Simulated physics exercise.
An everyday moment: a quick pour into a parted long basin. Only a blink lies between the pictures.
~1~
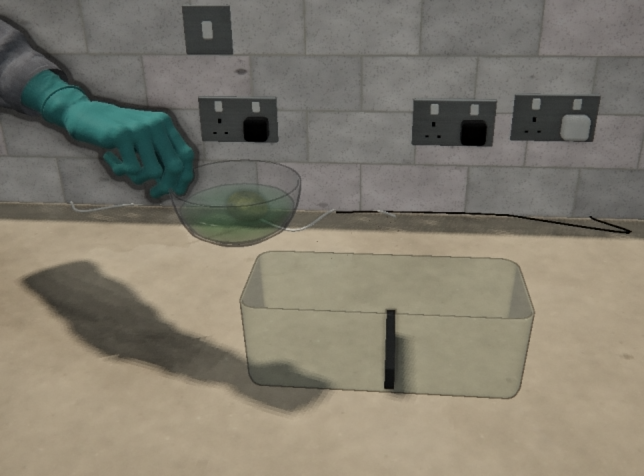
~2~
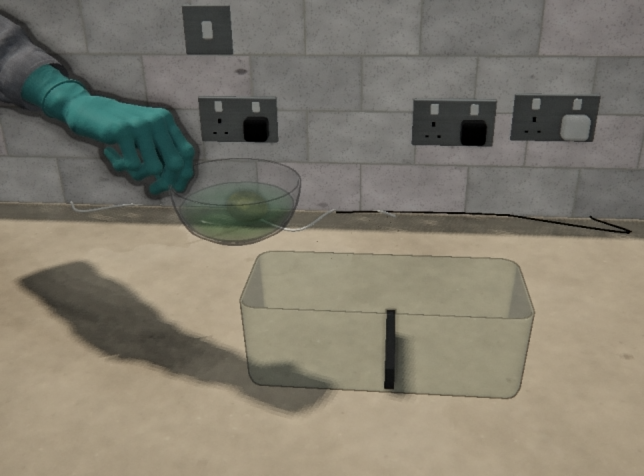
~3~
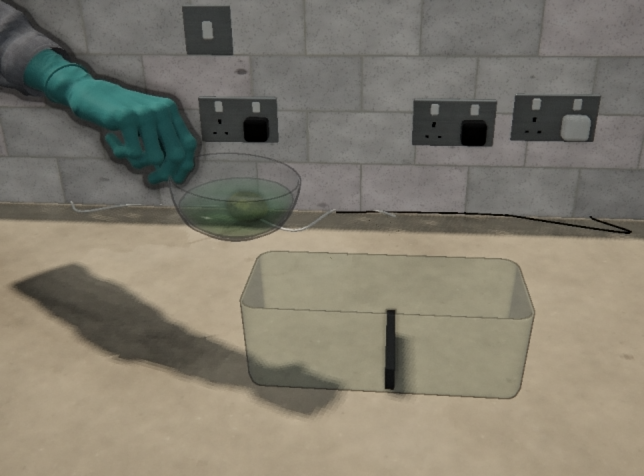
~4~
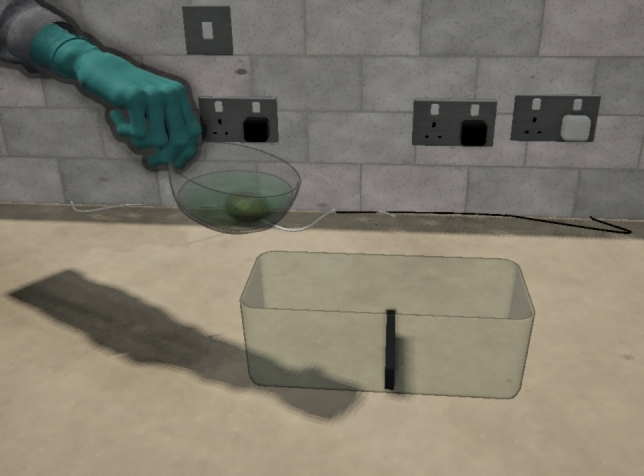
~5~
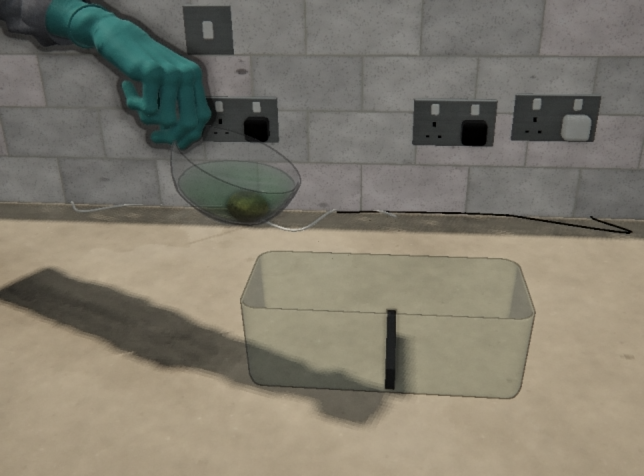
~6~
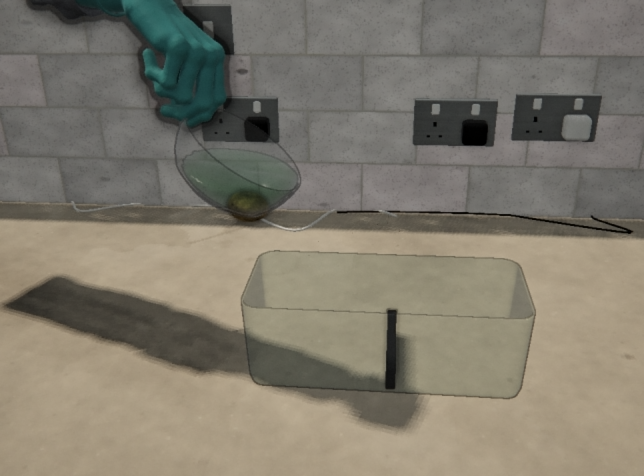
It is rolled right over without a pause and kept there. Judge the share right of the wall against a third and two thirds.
The share right of the wall is from a third to two thirds.
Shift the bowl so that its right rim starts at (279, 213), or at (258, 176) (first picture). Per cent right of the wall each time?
About 10 and 10 per cent.
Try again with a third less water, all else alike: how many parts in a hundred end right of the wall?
Near 40 %.
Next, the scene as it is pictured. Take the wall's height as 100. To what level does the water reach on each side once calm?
The left part 20 per cent, the right part 40.
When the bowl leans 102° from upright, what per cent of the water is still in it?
Some 15 per cent.
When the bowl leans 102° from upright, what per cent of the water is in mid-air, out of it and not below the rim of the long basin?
About 75 per cent.
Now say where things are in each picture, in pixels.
In the first picture, it leans 0°; its right rim is at (299, 185); the water meets the walls at (183, 200) and (295, 203); the long basin's rim runs from (250, 278) to (526, 289); the wall's top is at (390, 338).
In the second picture, it leans 2°; its right rim is at (299, 185); the water meets the walls at (182, 199) and (295, 201).
In the third picture, it leans 6°; its right rim is at (299, 185); the water meets the walls at (182, 194) and (295, 198).
In the fourth picture, it leans 14°; its right rim is at (299, 186); the water meets the walls at (180, 185) and (294, 191).
In the fifth picture, it leans 24°; its right rim is at (299, 185); the water meets the walls at (181, 172) and (295, 183).
In the sixth picture, it leans 35°; its right rim is at (299, 185); the water meets the walls at (185, 157) and (299, 176).
A moment on, the bowl is tipped right over and 15 per cent is still to pour, 12 is left of the wall and 0 right of it.
Next, the bowl is tipped right over and 0 per cent is still to pour, 30 is left of the wall and 66 right of it.
Then the bowl is tipped right over and 0 per cent is still to pour, 37 is left of the wall and 59 right of it.
Later the bowl is tipped right over and 0 per cent is still to pour, 39 is left of the wall and 58 right of it.
Finally, 39 per cent lies left of the wall, 58 right of it and 2 outside.
